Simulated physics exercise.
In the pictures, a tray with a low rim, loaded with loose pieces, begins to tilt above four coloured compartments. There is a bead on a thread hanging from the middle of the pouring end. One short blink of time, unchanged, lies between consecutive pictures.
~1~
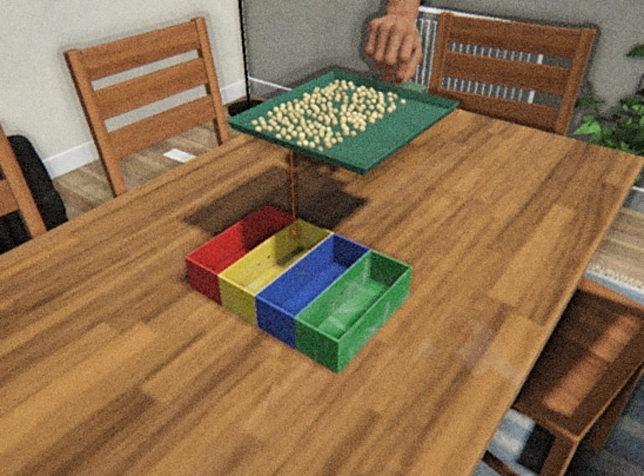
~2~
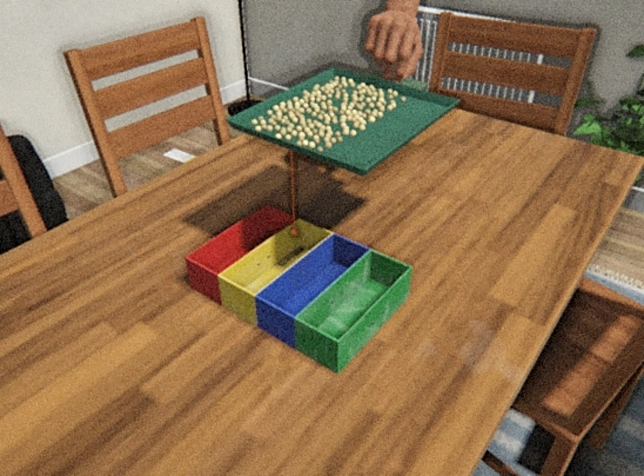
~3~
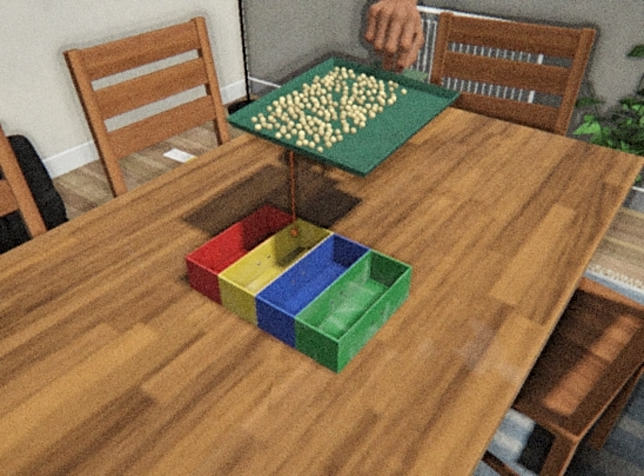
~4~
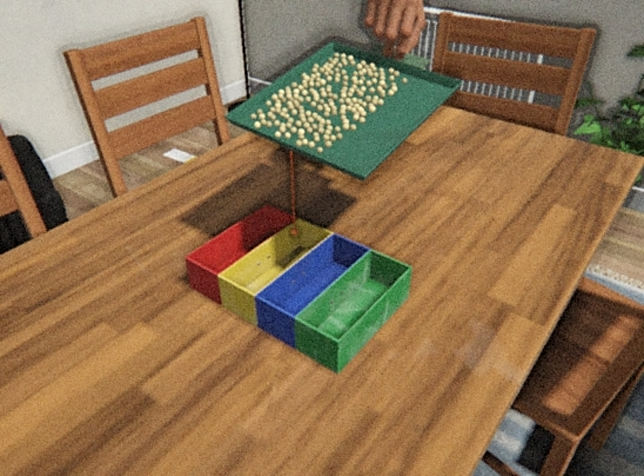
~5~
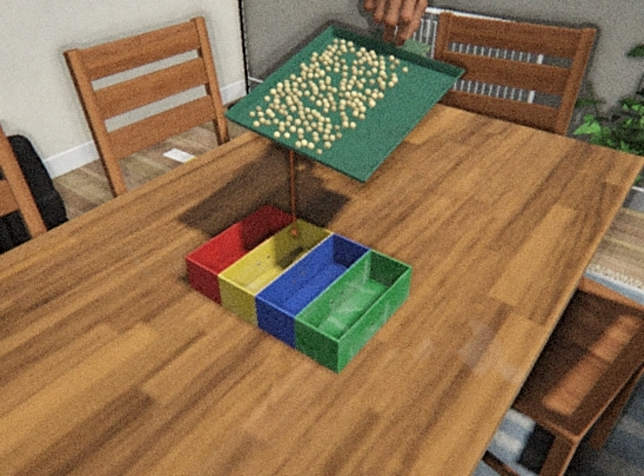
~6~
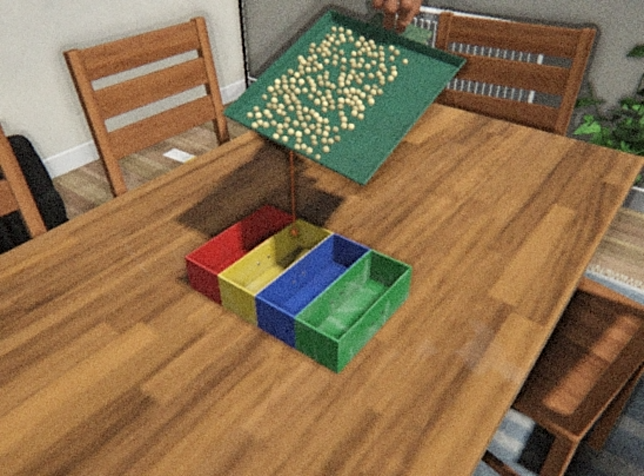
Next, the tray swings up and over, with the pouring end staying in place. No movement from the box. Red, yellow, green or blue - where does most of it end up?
Most of it ends up in green.
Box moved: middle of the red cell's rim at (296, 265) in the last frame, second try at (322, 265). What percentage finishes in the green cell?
Roughly 0% on the first try and 0% on the second.
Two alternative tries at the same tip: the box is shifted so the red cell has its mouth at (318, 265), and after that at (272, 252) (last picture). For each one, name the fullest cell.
Well, the first time it's that yellow cell, and the second time it's the blue cell.
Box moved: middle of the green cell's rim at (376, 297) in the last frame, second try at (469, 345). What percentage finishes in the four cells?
First placement near 100 percent, second near 90 percent.
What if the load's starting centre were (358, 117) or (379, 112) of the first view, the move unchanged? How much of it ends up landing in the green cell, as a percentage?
Roughly 60 per cent, then roughly 60 per cent.
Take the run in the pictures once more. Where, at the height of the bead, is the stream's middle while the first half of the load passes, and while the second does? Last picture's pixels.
First part (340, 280), rest (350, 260).
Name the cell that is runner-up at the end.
That blue cell.
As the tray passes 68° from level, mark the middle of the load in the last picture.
Mark it at roughly (334, 227) in the final frame.
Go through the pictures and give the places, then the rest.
Corners of the pouring end near (232, 120) and (364, 165), level; middle of the load near (331, 114), soya beans; bead on its thread near (295, 232); red cell near (204, 278); yellow cell near (238, 298); blue cell near (276, 319); green cell near (317, 342), in the first frame.
Corners of the pouring end near (232, 119) and (364, 166), level; middle of the load near (331, 113), in the second frame.
Corners of the pouring end near (231, 118) and (364, 168), tipped barely, lowest at the right corner; middle of the load near (330, 108), in the third frame.
Corners of the pouring end near (231, 115) and (363, 172), tipped a little, lowest at the right corner; middle of the load near (330, 101), in the fourth frame.
Corners of the pouring end near (230, 113) and (363, 175), tipped clearly, lowest at the right corner; middle of the load near (329, 96), in the fifth frame.
Corners of the pouring end near (229, 112) and (363, 179), tipped clearly, lowest at the right corner; middle of the load near (328, 93), all but a few on the move; red cell near (204, 278); yellow cell near (238, 298); blue cell near (276, 319); green cell near (317, 342), in the sixth frame.
Shortly afterwards, tray tipped steeply; near a third on the tray; a little in the green cell; a little in the blue cell; only a few in the yellow cell; near half falling or outside the box.
Next, tray tipped past a quarter turn; near two thirds in the green cell; near a third in the blue cell; a little in the yellow cell; only a few falling or outside the box.
Some moments later, tray tipped past a quarter turn; near two thirds in the green cell; near a third in the blue cell; a little in the yellow cell; only a few falling or outside the box.
In the end, tray tipped past a quarter turn; near two thirds in the green cell; near a third in the blue cell; a little in the yellow cell; none at all in the red cell; only a few outside the box.
